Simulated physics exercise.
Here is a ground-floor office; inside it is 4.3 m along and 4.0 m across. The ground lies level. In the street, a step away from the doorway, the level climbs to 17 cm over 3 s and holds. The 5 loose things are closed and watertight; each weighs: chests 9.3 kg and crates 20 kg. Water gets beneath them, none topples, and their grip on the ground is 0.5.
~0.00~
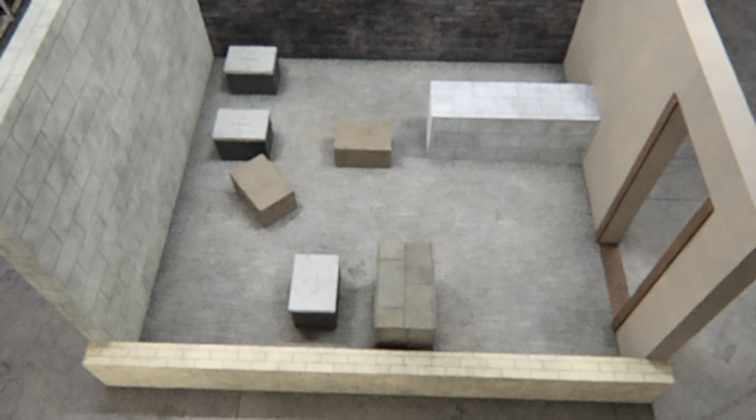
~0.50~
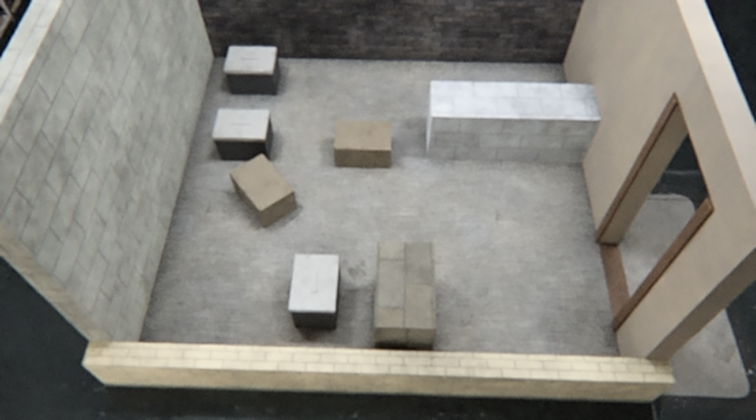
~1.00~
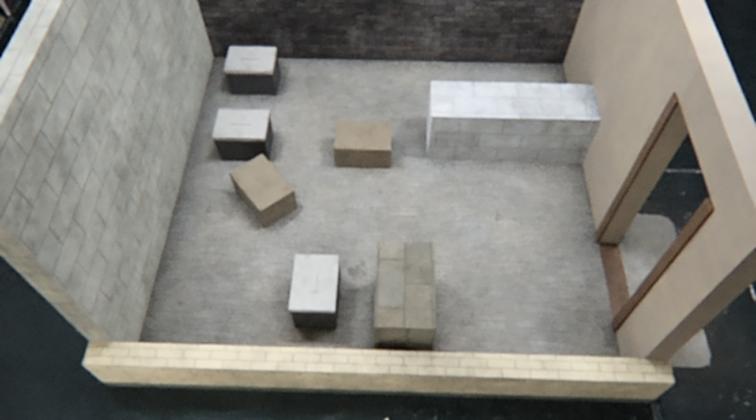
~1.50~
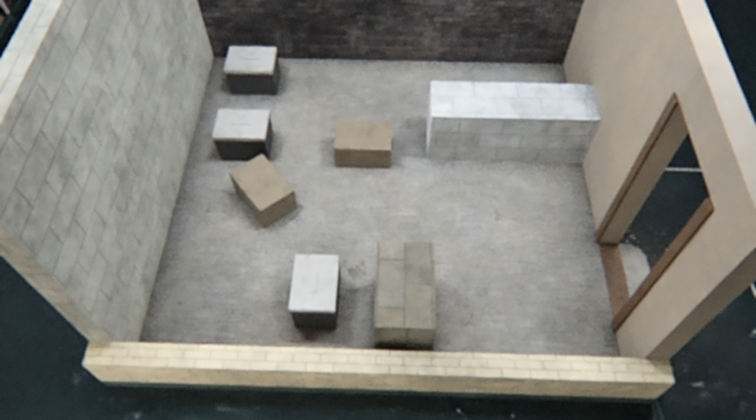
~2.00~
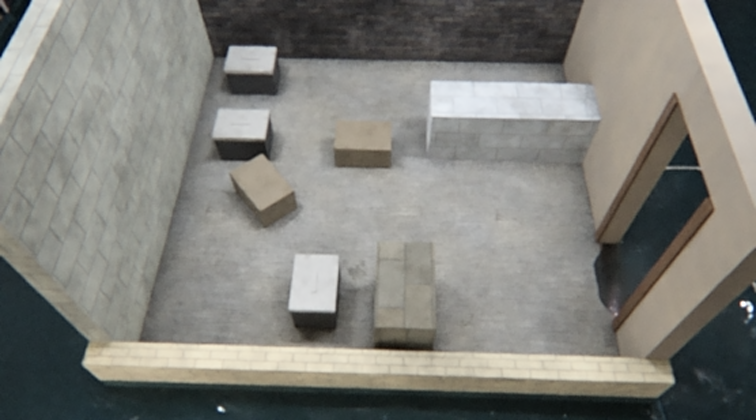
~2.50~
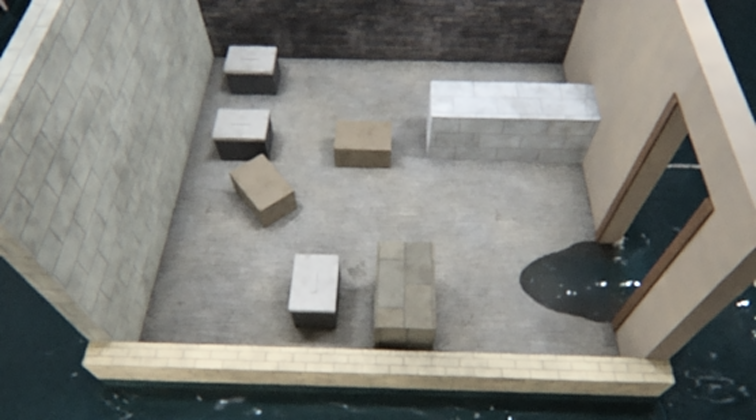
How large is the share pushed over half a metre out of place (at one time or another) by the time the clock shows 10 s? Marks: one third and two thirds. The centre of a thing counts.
That comes to under a third.
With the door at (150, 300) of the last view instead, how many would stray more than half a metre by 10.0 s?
Then 1.
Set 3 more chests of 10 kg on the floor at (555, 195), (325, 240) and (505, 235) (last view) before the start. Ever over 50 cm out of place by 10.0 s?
In that order: Under, more, past it.
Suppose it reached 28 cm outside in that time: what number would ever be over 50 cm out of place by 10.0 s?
Then 4.
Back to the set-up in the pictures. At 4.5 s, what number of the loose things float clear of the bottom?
At that moment 0.
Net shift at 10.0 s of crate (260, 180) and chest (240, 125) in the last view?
In turn: 0 cm, 0 cm.
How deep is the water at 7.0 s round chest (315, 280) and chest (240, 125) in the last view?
About 1 and 2 cm.
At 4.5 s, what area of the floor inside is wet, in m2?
Roughly 5.5 m2.
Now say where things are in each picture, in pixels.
A chest at (314, 282) rests on the ground; a crate at (261, 182) rests on the ground; water covers 0.0 m2; 0 of 5 have shifted, in the first picture.
A chest at (314, 282), on the bottom; a crate at (261, 182), on the bottom; water covers 0.0 m2; 0 of 5 have shifted, in the second picture.
A chest at (314, 282) rests on the ground; a crate at (261, 182), on the bottom; 0.0 m2 under water; 0 of 5 have shifted, in the third picture.
A chest at (314, 282) rests on the ground; a crate at (261, 182), on the bottom; 0.0 m2 under water; 0 of 5 have shifted, in the fourth picture.
A chest at (314, 282) rests on the ground; a crate at (261, 182) rests on the ground; 0.0 m2 under water; 0 of 5 have shifted, in the fifth picture.
A chest at (314, 282), on the bottom; a crate at (261, 182) rests on the ground; water covers 0.5 m2; 0 of 5 have shifted, in the sixth picture.
After 3.5 s 0 of 5 are over 50 cm from their spots; 0 afloat.
After 4.5 s 0 of 5 are over 50 cm from their spots; 0 afloat.
After 7.0 s 0 of 5 are over 50 cm from their spots; 0 afloat.
After 10.0 s 0 of 5 are over 50 cm from their spots, and 0 have been at some point; 0 afloat.
